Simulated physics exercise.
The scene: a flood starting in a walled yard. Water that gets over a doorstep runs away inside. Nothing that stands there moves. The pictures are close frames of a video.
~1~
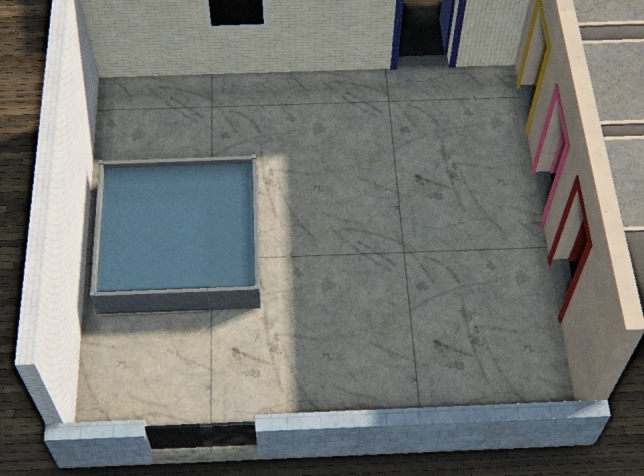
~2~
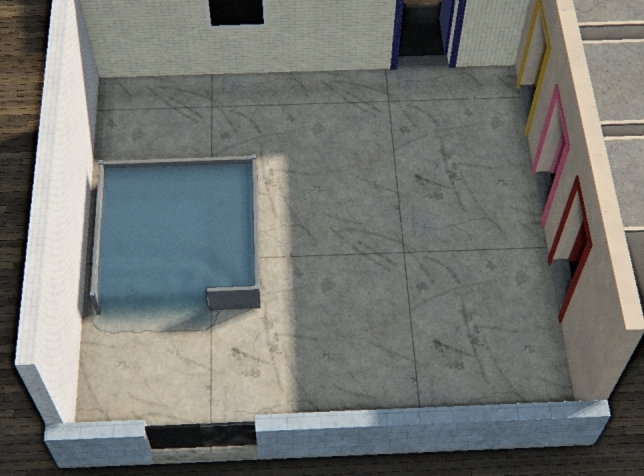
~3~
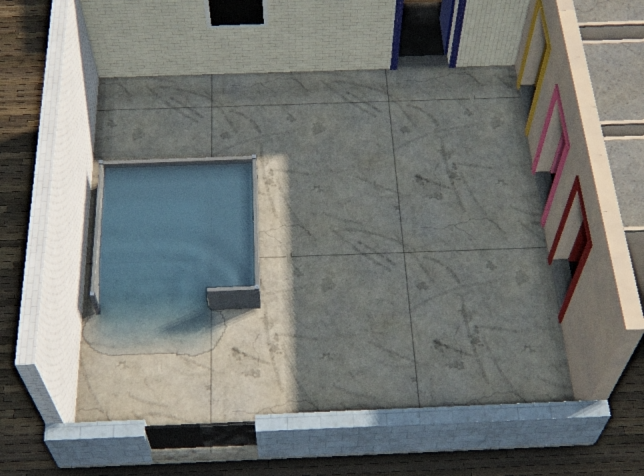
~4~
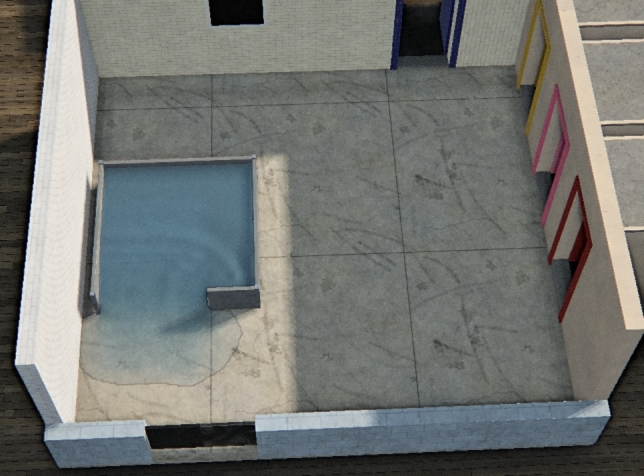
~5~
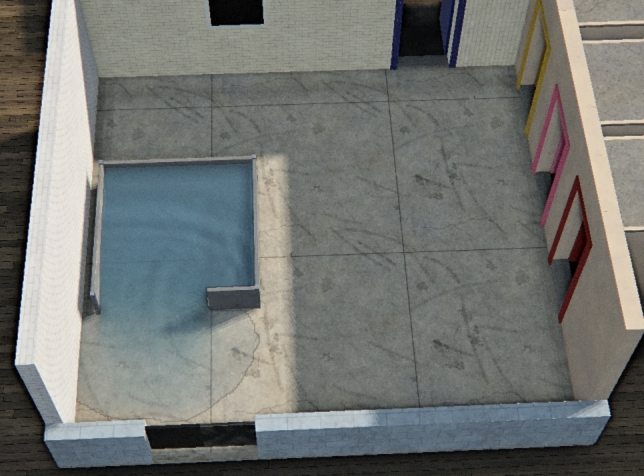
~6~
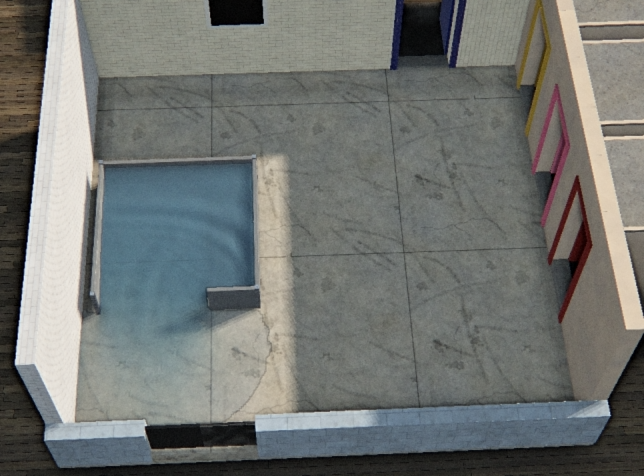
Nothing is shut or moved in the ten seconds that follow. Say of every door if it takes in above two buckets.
In the end: The pink door admits no more than that; the yellow door admits no more than that; the red door admits no more than that; the blue door lets in a lot.
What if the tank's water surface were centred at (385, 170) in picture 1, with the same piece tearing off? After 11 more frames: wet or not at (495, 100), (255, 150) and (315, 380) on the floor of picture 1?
One after the other: No water, not flooded, under water.
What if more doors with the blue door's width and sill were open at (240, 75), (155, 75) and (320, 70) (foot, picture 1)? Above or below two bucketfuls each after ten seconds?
In turn: Stays under, is under, lets less in.
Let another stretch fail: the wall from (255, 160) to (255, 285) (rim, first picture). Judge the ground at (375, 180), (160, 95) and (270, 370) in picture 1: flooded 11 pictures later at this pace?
As listed: Awash, not flooded, dry.
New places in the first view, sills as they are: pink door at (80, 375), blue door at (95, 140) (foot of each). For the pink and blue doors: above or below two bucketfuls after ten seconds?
Then: Pink door passes that mark, blue door is under.
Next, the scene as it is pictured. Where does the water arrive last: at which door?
That is the blue door.
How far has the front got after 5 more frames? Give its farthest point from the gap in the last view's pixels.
Close to (291, 433).
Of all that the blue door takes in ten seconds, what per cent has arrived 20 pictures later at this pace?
Some 0 per cent.
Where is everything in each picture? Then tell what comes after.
The water tank at (177, 226) is whole and still, in the first frame.
The front is at (99, 324), out from the gap at (154, 303), in the second frame.
Water pours out at (154, 304) and has run to (90, 335), in the third frame.
Water pours out at (154, 305) and has run to (219, 363), in the fourth frame.
The front is at (186, 414), out from the gap at (154, 304), in the fifth frame.
The front is at a hidden place, out from the gap at (155, 305), in the sixth frame.
A moment on, water covers 15 % of the floor; the pink door not reached, the yellow door not reached, the red door not reached, the blue door not reached.
Next, water covers 15 % of the floor; the pink door not reached, the yellow door not reached, the red door not reached, the blue door not reached.
Then, water covers 35 % of the floor; the pink door not reached, the yellow door not reached, the red door not reached, the blue door not reached.
Later, water covers 60 % of the floor; the pink door wet at the sill, nothing in, the yellow door wet at the sill, nothing in, the red door wet at the sill, nothing in, the blue door not reached.
In the end, water covers 80 % of the floor; the pink door under two buckets in, the yellow door wet at the sill, nothing in, the red door wet at the sill, nothing in, the blue door over two buckets in.
